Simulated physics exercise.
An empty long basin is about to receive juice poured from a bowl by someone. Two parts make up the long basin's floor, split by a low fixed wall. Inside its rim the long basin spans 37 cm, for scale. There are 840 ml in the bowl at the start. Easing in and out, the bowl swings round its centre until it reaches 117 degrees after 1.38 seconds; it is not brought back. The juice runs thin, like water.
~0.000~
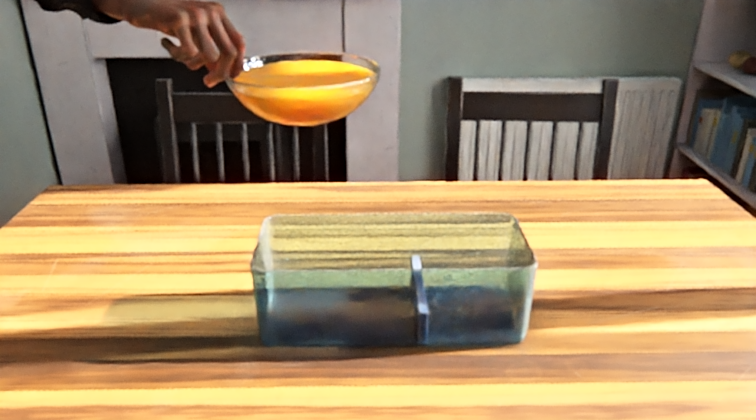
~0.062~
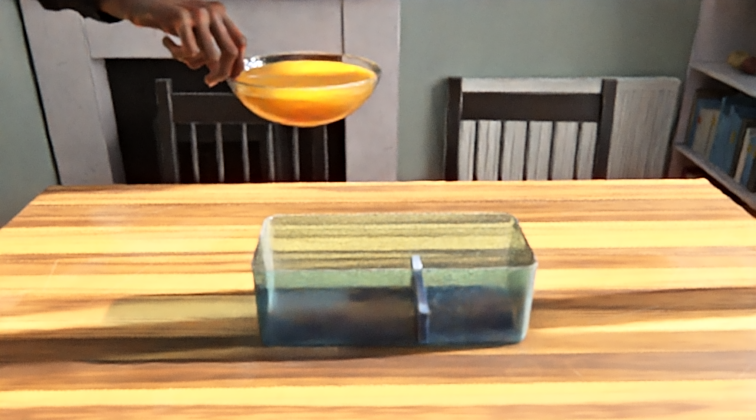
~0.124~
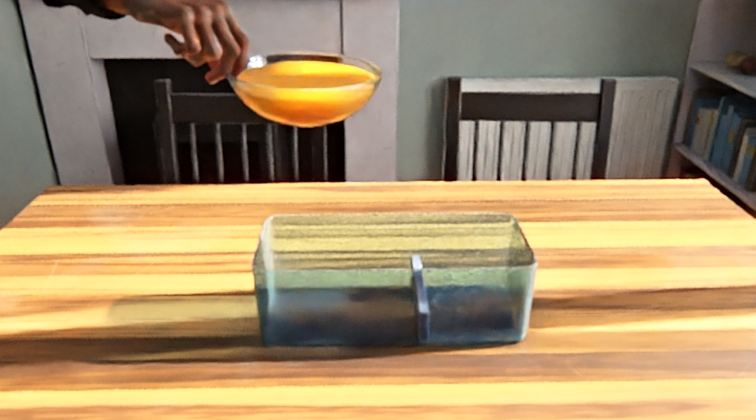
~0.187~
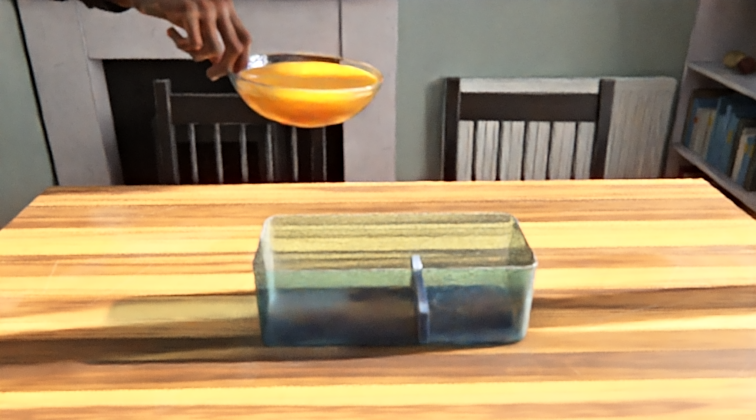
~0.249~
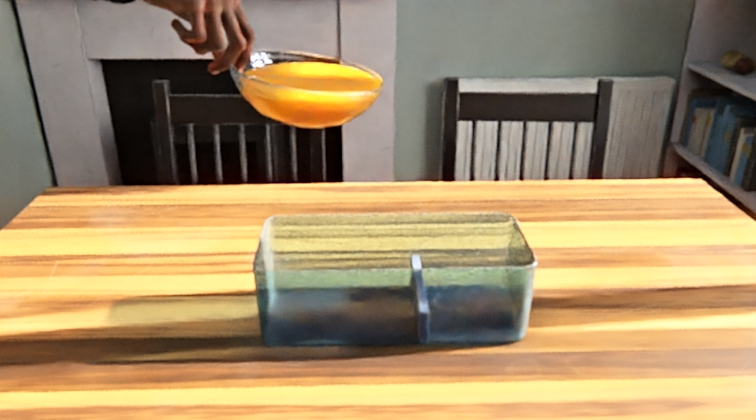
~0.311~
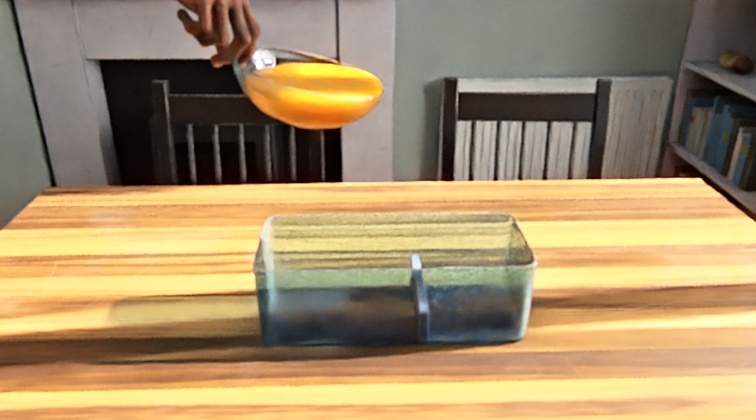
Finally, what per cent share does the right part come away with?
Roughly 72 per cent.
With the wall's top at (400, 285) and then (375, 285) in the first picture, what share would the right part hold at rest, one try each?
Roughly 80 per cent, then 90 per cent.
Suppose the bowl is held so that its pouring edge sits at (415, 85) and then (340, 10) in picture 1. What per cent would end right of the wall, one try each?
Some 90 and 40 per cent, in that order.
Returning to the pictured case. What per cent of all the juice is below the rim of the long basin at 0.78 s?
Around 46 percent.
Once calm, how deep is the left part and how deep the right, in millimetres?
Depths at rest: Left around 6 mm, right around 30 mm.
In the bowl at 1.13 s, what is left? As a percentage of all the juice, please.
0 per cent or thereabouts.
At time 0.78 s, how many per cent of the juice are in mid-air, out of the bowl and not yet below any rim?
At that moment, about 40 percent.
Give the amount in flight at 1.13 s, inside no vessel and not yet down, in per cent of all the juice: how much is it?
It comes to some 1 percent of the total.
Then, 0.78 s in, the tilt is 71° and 12 per cent is still to pour, 4 is left of the wall and 43 right of it.
Then, 1.13 s in, the tilt is 108° and 0 per cent is still to pour, 27 is left of the wall and 71 right of it.
Then, 1.49 s in, the tilt is 117° and 0 per cent is still to pour, 27 is left of the wall and 72 right of it.
Then, 1.88 s in, the tilt is 117° and 0 per cent is still to pour, 27 is left of the wall and 72 right of it.
Finally, 27 per cent lies left of the wall, 72 right of it and 1 outside.
